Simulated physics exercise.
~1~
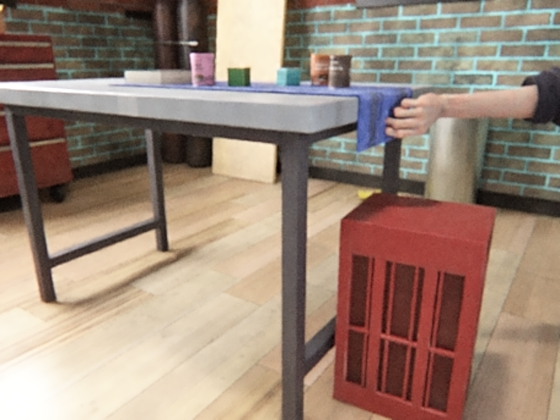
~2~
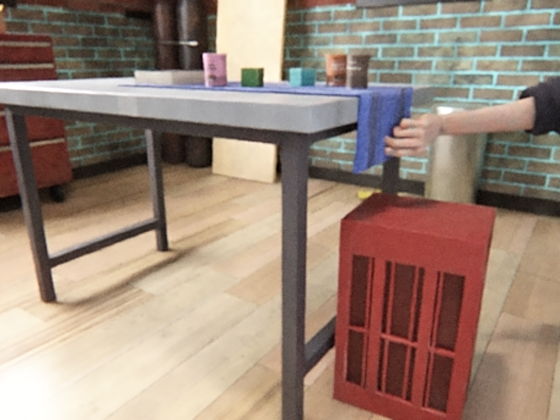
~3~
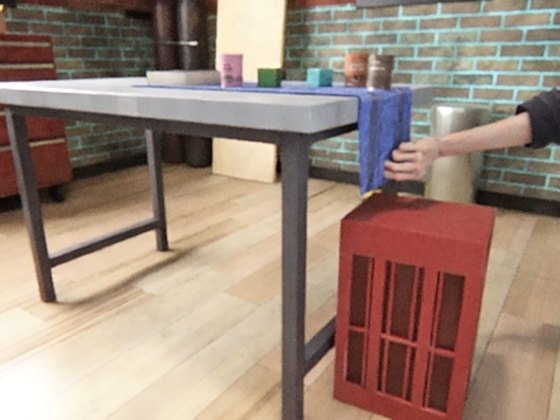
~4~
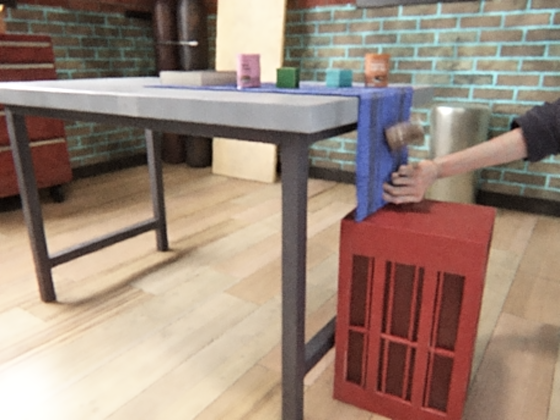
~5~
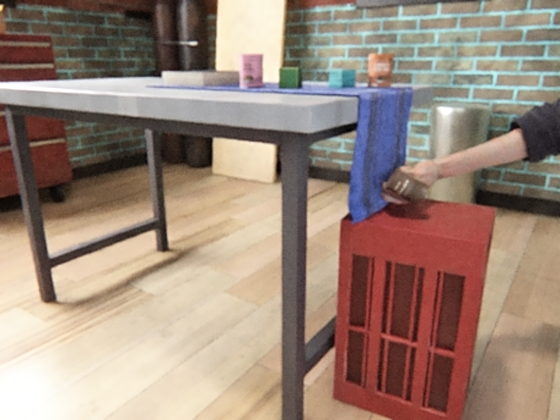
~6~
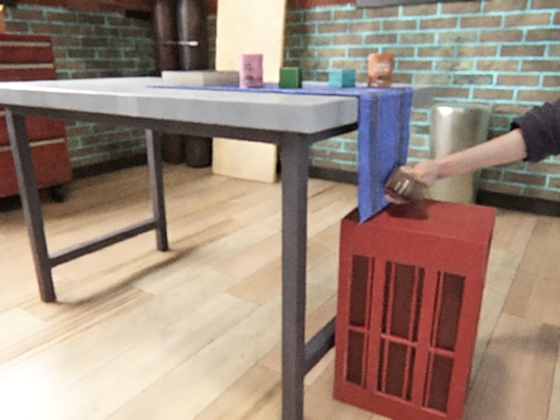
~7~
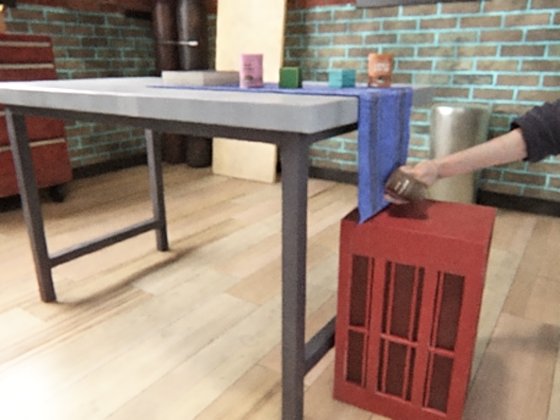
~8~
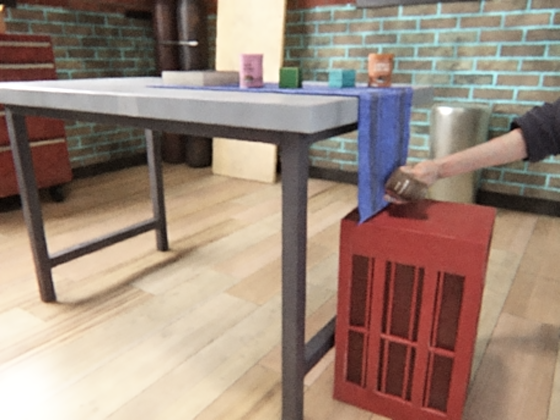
A hand draws a blue scarf down to a red crate, and one brown can falls.
